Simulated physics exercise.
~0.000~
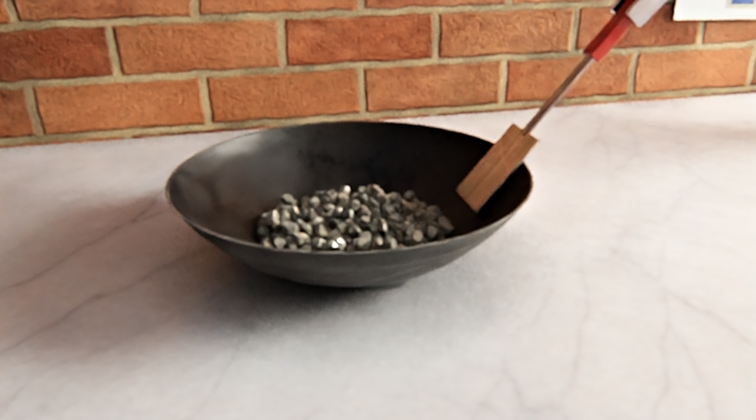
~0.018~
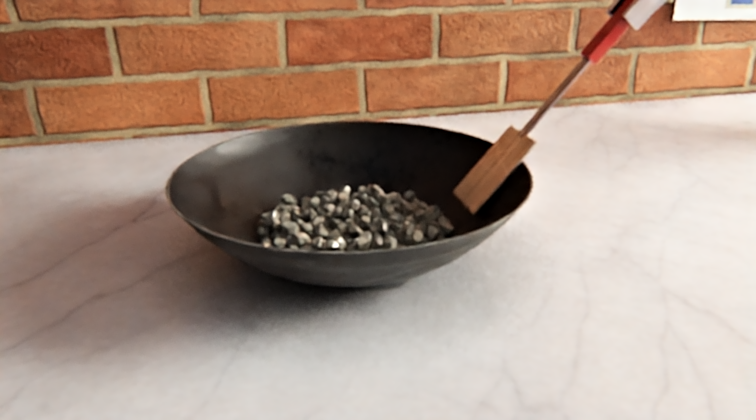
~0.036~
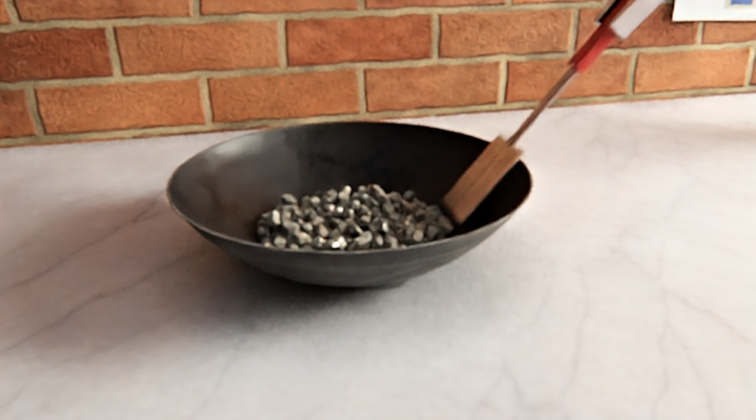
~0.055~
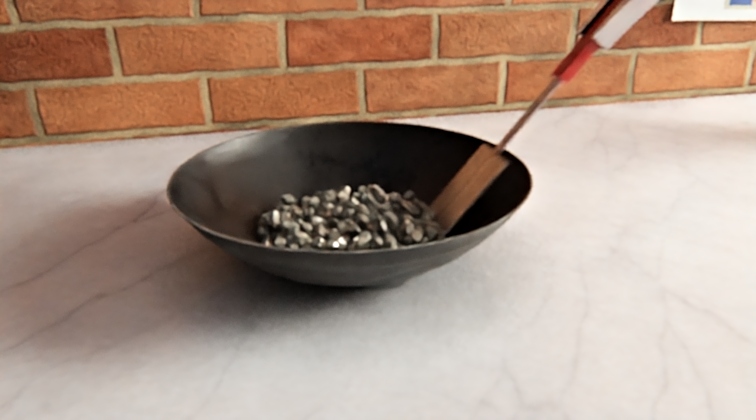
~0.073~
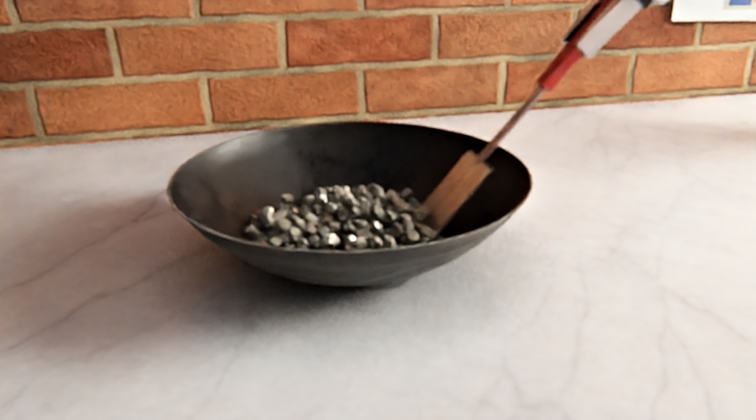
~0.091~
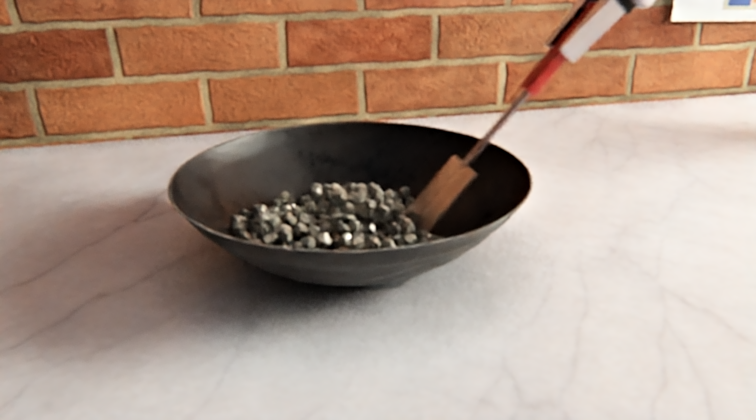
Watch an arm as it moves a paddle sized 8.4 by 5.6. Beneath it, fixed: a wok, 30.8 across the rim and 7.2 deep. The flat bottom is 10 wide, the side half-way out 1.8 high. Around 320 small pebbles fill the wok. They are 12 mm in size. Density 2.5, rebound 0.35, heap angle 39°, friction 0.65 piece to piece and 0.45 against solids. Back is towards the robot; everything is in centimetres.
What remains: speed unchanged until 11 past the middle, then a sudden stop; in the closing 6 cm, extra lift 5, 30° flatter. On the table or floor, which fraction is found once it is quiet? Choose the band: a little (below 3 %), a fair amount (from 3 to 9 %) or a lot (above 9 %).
It is a lot, above 9 %.
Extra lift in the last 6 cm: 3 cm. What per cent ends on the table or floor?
It comes to around 15 percent.
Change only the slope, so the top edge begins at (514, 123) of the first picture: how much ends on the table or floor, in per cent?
Some 15 per cent.
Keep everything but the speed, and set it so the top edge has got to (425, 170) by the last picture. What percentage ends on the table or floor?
That share would be about 20 percent.
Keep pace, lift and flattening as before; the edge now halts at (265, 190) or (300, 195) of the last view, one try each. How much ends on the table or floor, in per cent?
I'd say some 0 per cent, then some 0 per cent.
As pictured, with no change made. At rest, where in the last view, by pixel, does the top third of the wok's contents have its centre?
Pixel estimate: About (256, 225).
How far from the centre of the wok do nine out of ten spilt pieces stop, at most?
It comes to about 35 cm.
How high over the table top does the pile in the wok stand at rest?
Height at rest: Roughly 5.5 cm.
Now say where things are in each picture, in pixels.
In the first picture, paddle top edge at (526, 132), sloping 49°; upper third of the load around (356, 223), from x 260 to 450, top at y 190; 316 in the wok.
In the second picture, paddle top edge at (524, 134), sloping 49°; upper third of the load around (356, 223), from x 265 to 450, top at y 190.
In the third picture, paddle top edge at (512, 143), sloping 49°; upper third of the load around (356, 223), from x 265 to 450, top at y 190.
In the fourth picture, paddle top edge at (496, 153), sloping 49°; upper third of the load around (361, 222), from x 265 to 440, top at y 190.
In the fifth picture, paddle top edge at (480, 160), sloping 49°; upper third of the load around (354, 218), from x 250 to 445, top at y 190.
In the sixth picture, paddle top edge at (465, 165), sloping 49°; upper third of the load around (336, 217), from x 235 to 445, top at y 190; 316 in the wok.
After 0.16 s, sloping 49°, highest piece 7 above the table; 316 in the wok.
After 0.23 s, sloping 41°, highest piece 7 above the table; 316 in the wok.
After 0.47 s, sloping 19°, highest piece 15 above the table; 275 in the wok, 14 on the table or floor, 27 on the blade or in flight.
After 1.52 s, sloping 19°, highest piece 5 above the table; 275 in the wok, 41 on the table or floor.
At rest, 275 in the wok, 41 on the table or floor. That is 13 % on the table or floor.
